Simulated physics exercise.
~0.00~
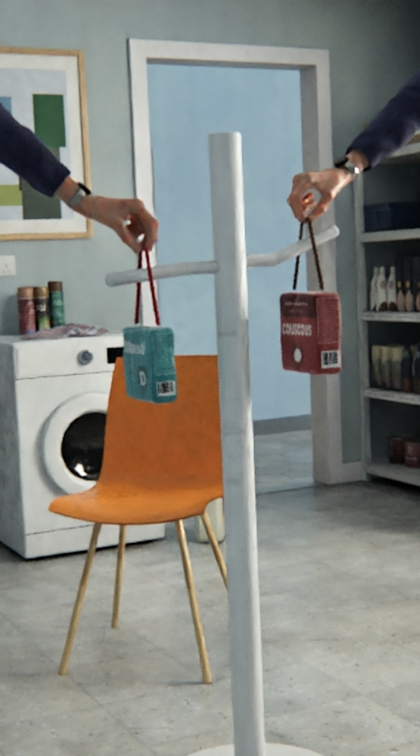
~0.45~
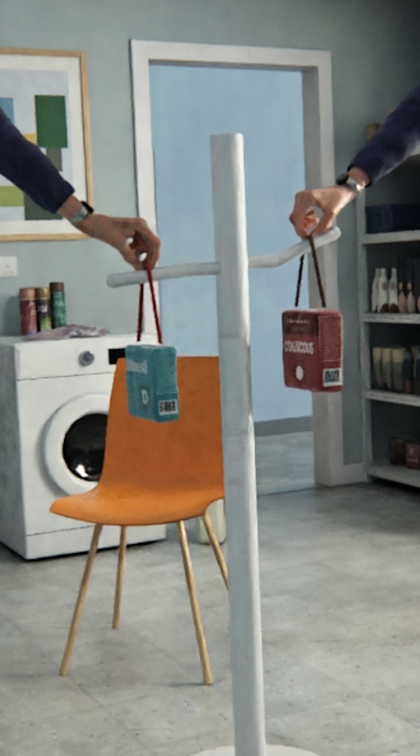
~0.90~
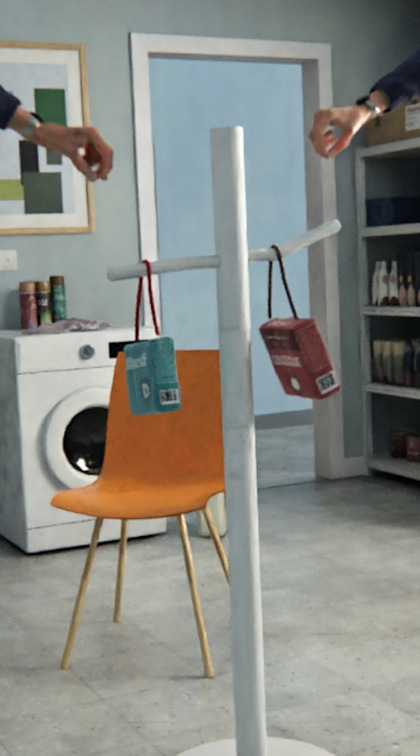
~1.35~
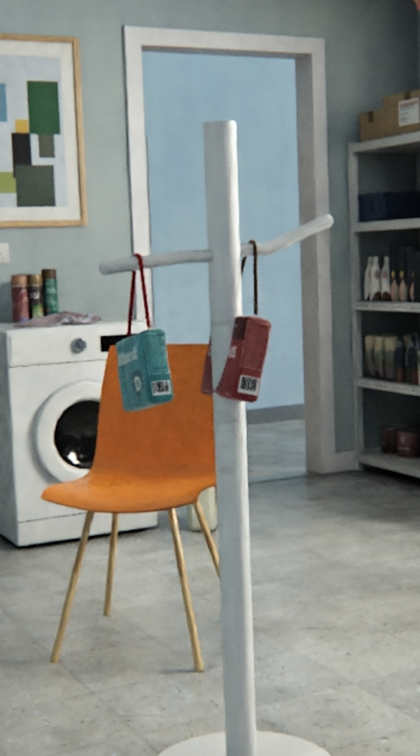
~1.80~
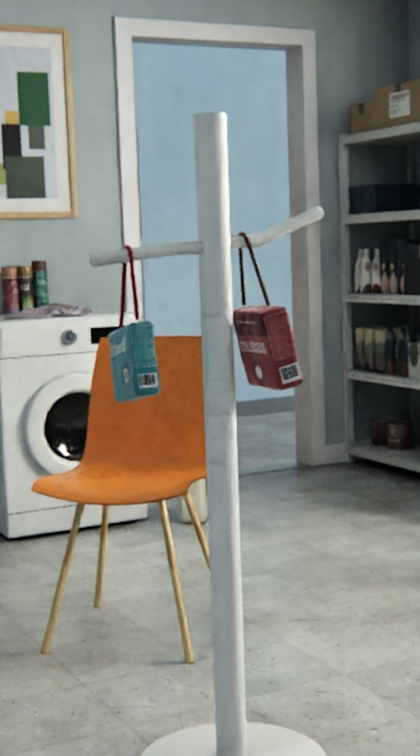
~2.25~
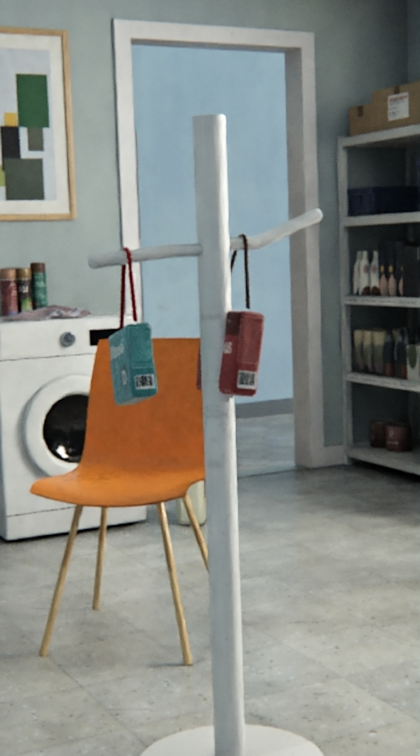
In a laundry room, two hands hang turquoise and red pouches on pegs, where both stay.
